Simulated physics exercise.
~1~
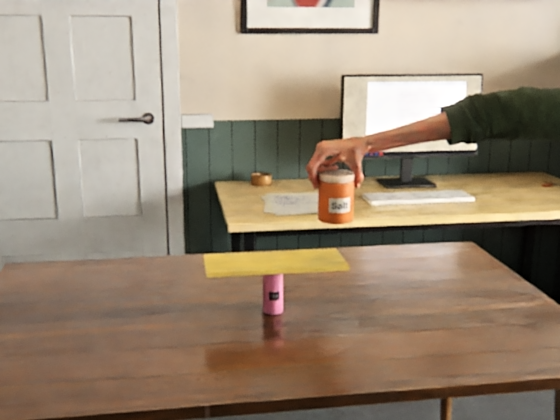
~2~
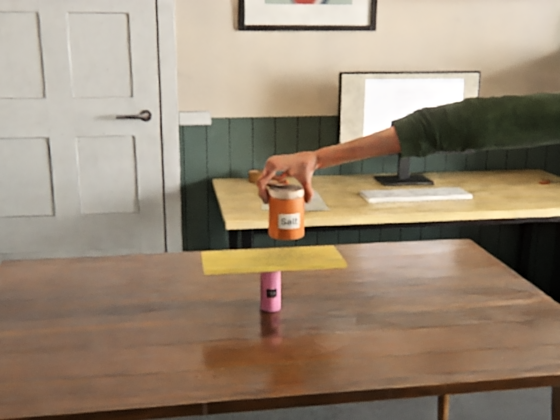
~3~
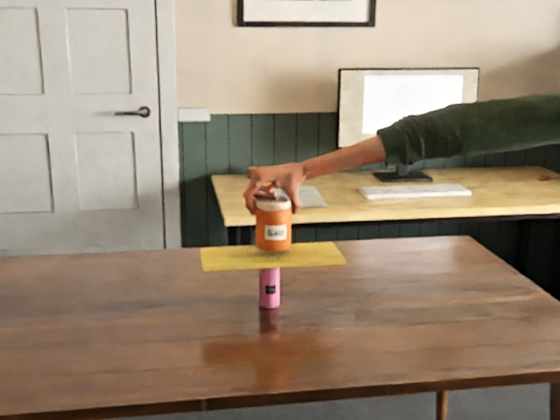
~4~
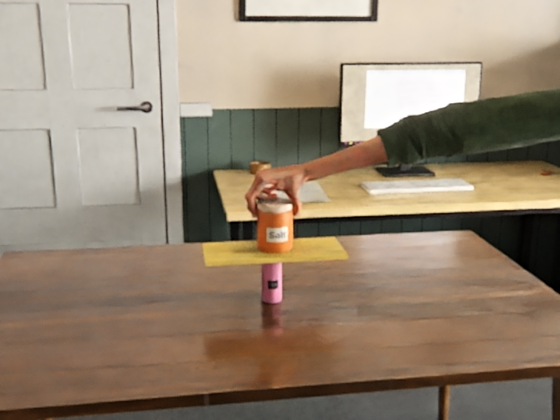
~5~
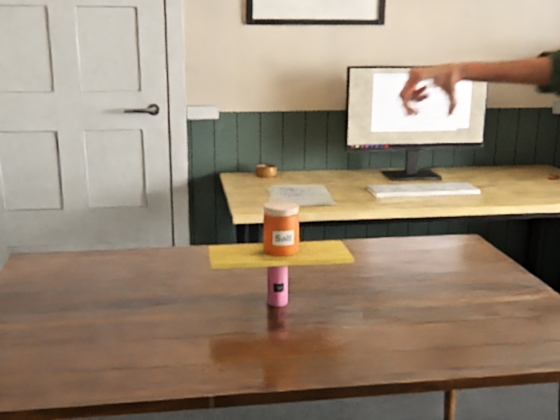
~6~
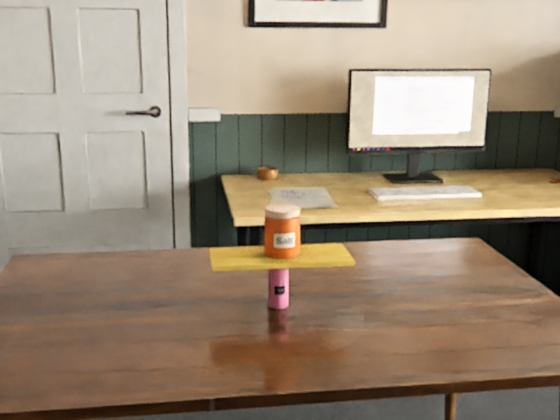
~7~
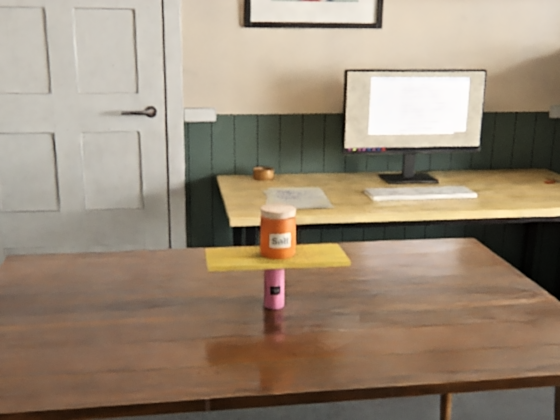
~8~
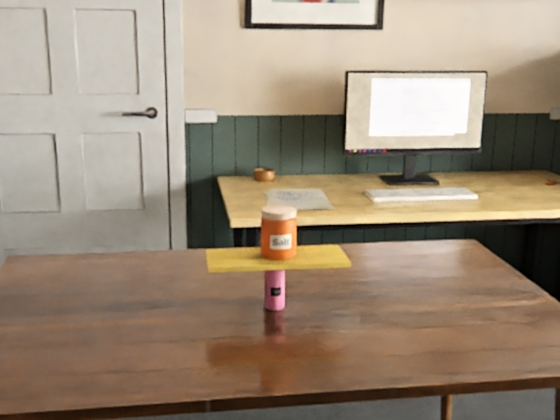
At a wooden table, a hand lowering an orange jar onto a yellow board balanced on a pink shaker, withdrawing, the stack standing.
